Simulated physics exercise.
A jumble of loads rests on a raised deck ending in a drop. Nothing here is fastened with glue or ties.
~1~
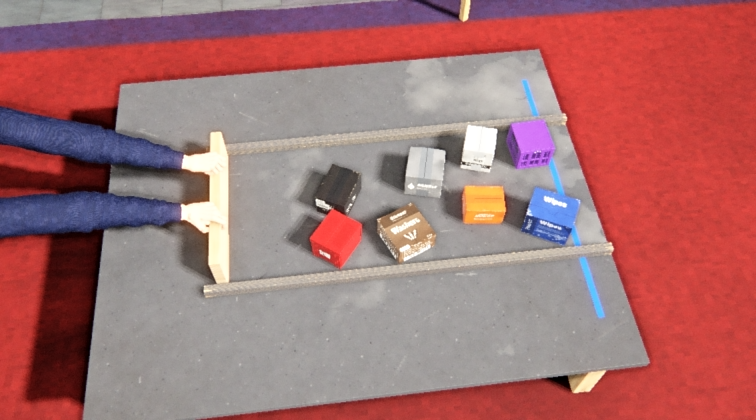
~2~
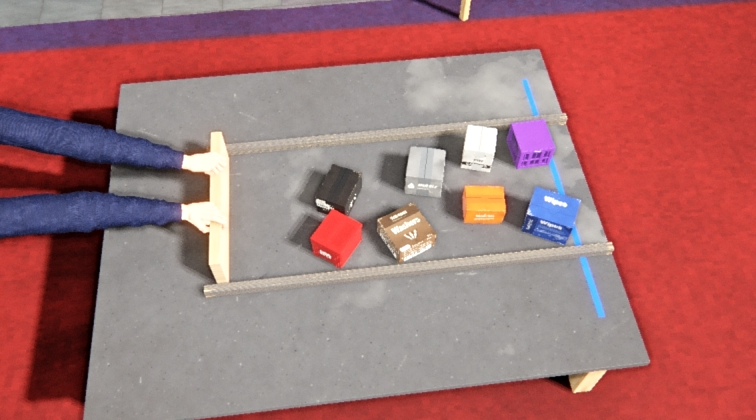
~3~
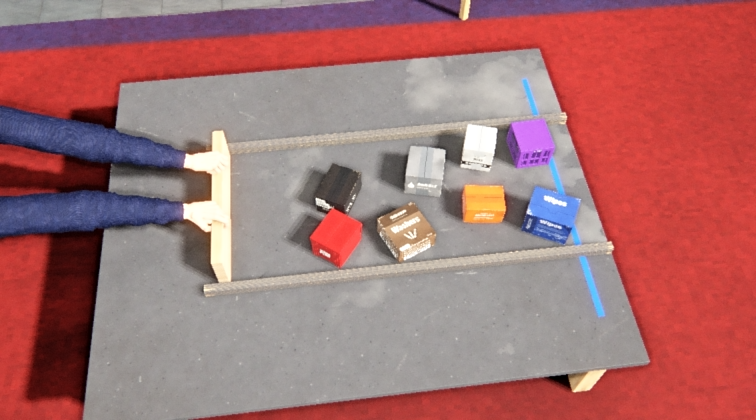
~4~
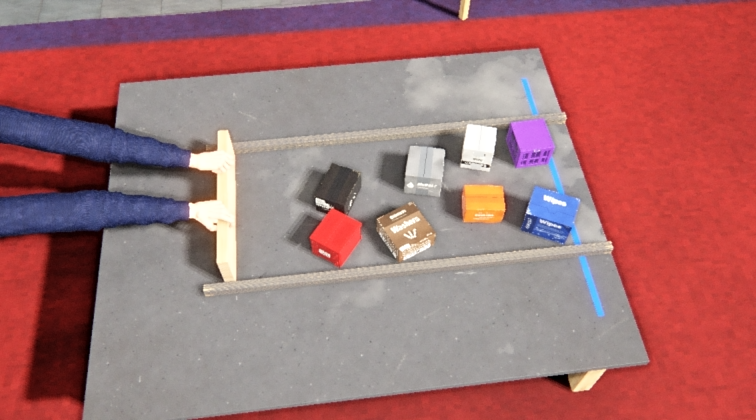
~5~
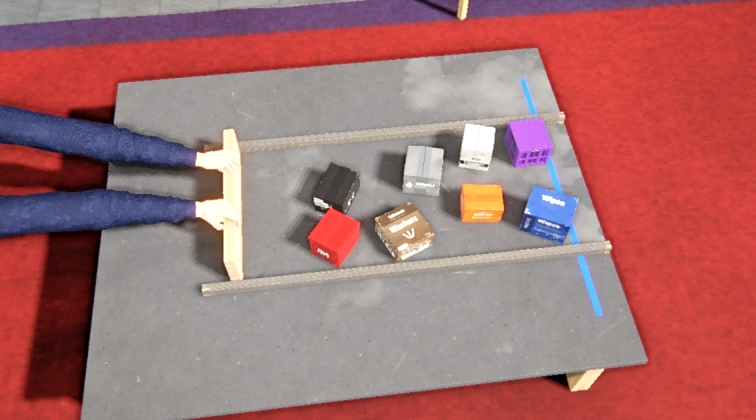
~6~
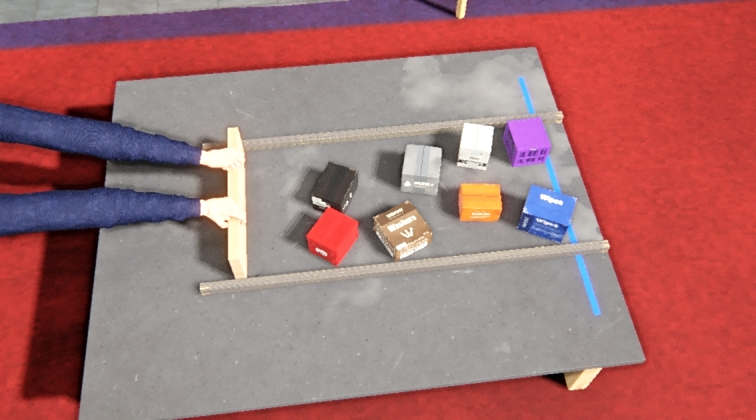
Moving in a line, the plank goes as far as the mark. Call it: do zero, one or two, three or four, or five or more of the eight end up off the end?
Five or more end up off it.
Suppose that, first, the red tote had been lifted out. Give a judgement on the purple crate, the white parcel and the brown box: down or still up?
Result - purple crate: It comes off; white parcel: It comes off; brown box: It stays aboard.
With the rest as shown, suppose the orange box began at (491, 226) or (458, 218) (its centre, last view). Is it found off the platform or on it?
Note, in order: Drops; drops.
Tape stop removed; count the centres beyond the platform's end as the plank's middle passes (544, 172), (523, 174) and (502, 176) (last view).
6, 4 and 2.
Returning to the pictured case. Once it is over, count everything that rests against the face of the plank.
That number would be 2.
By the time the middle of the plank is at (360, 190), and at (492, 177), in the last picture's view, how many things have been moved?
It comes to 3 for the first spot, 8 for the other.
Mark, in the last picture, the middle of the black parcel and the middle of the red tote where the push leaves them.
In the last picture they sit at about (569, 162) and about (584, 203).
A little later, none off yet; purple crate at rest near (526, 142); blue box at rest near (546, 214); white parcel at rest near (475, 147).
Next, none off yet; purple crate shifted about its own width near (553, 139); blue box shifted a little near (565, 215); white parcel shifted about its own width near (522, 139).
When it is over, the number that fall off is five or more; down, brown box, grey box, orange box, white parcel, blue box and purple crate.
